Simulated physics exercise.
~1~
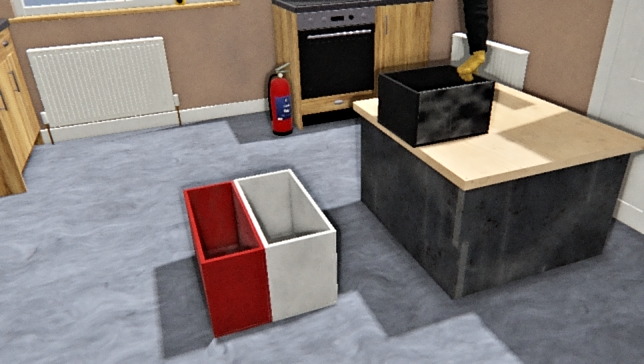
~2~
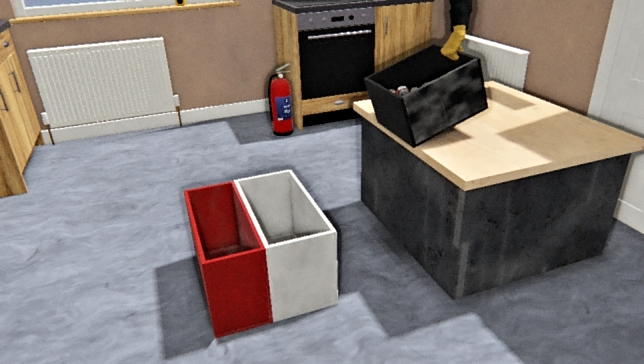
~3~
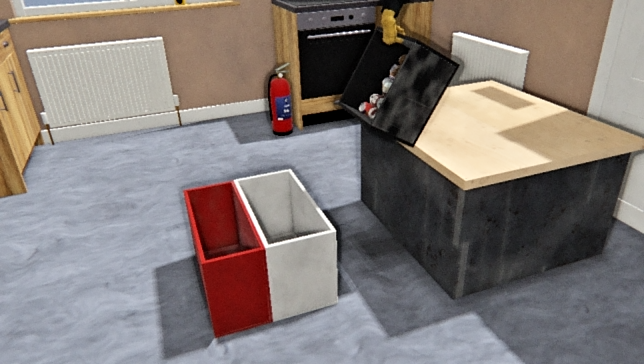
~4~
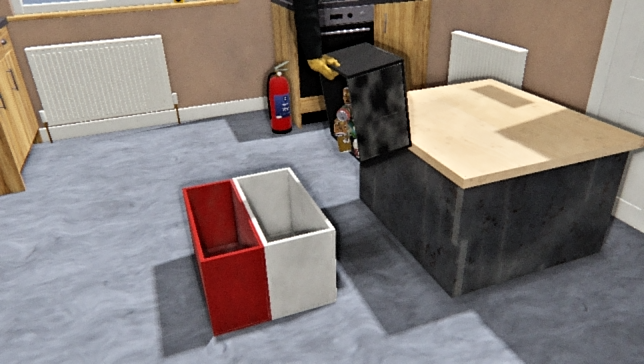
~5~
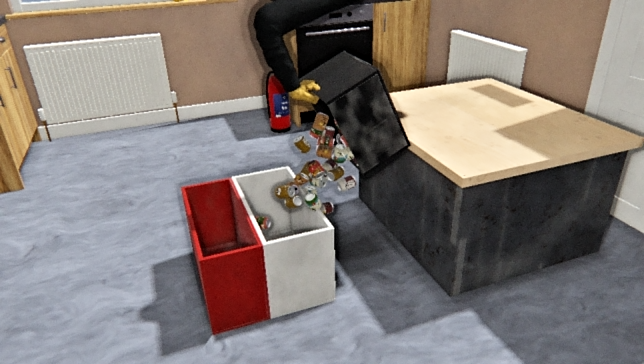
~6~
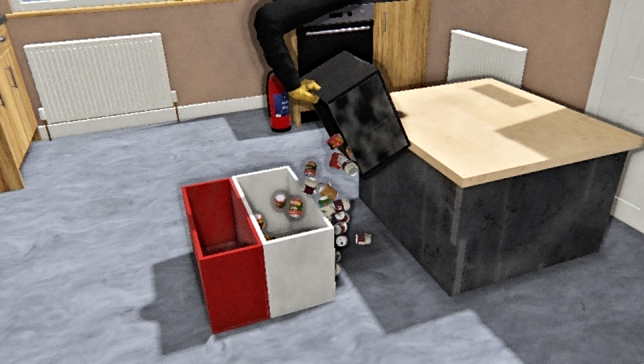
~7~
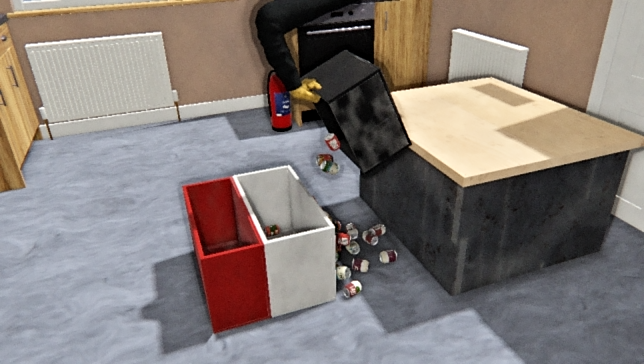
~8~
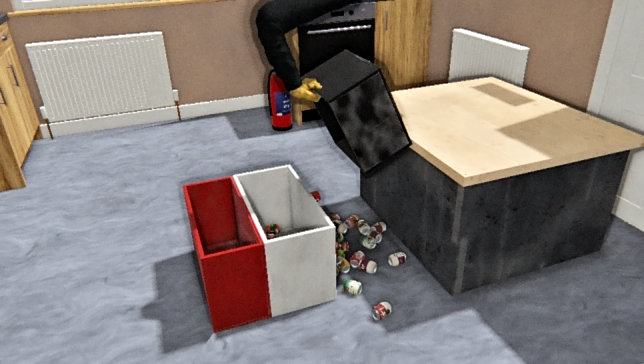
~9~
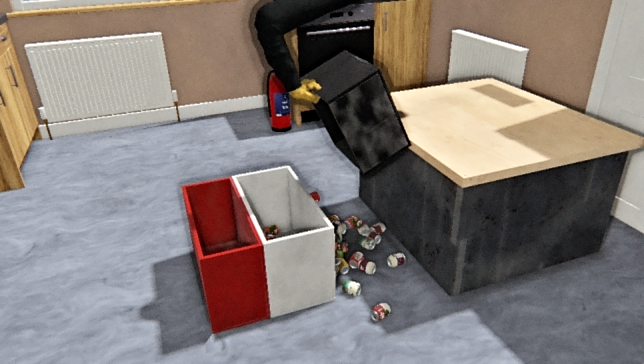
In a kitchen with a grey floor, a black crate sits on a wood-topped bench, with a white box and a red tote standing side by side on the floor to its left. A gloved hand tips the crate leftward over the bench's edge, showing small cans inside. The crate swings past upright until its mouth points down toward the white box, and the cans tumble out in a stream. Some drop into the white box, while many fall between it and the bench. The crate stays tilted as the last cans settle, most scattered on the floor, and the red tote looks empty.
